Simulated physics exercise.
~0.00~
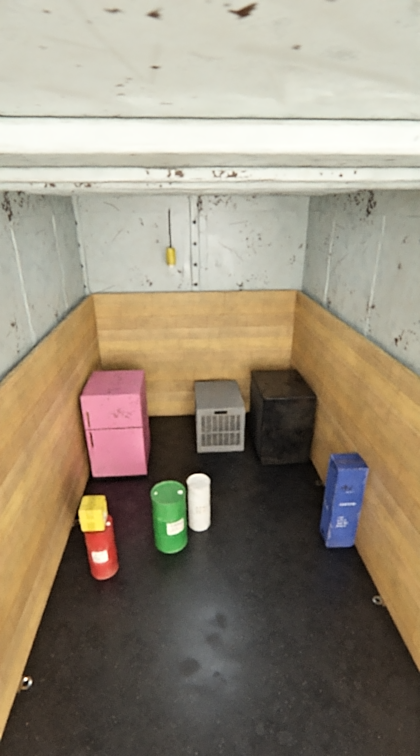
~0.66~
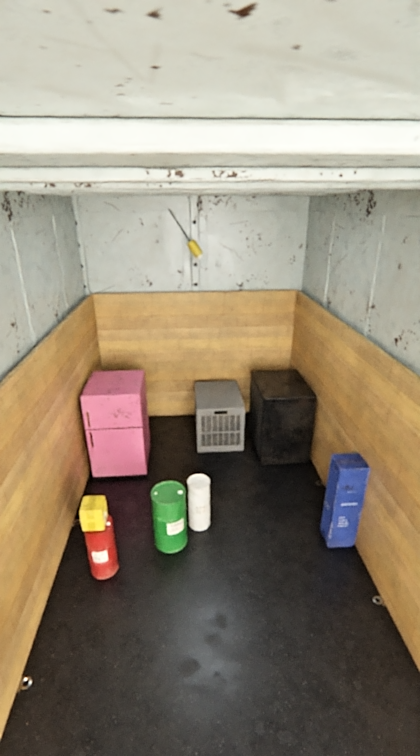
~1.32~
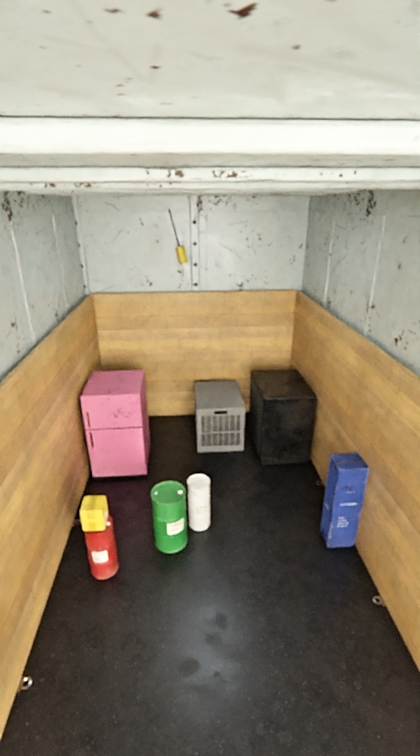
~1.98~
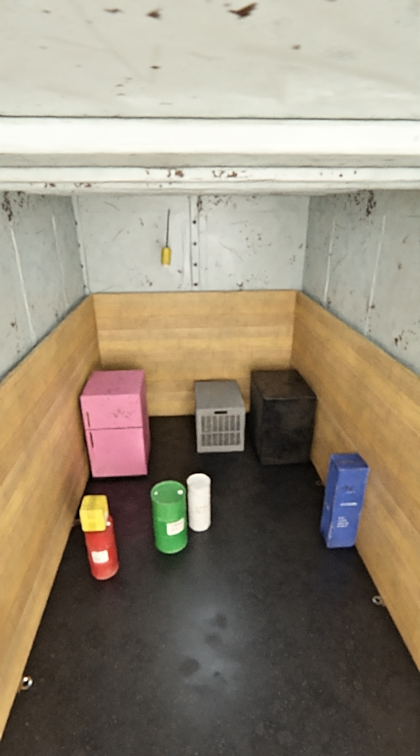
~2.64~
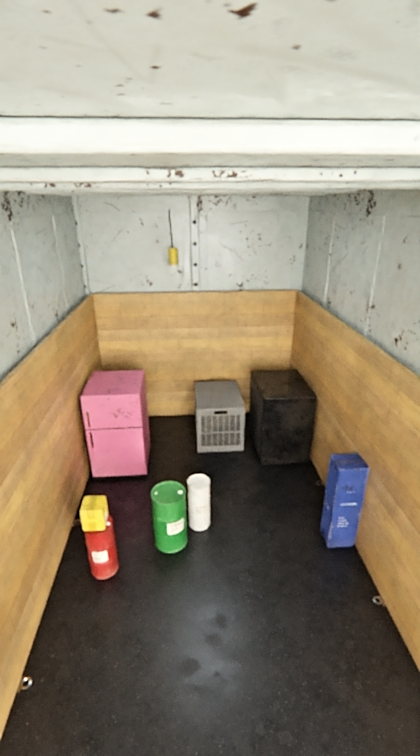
A van's load bay holds several still items while a yellow lamp swings on its cord.
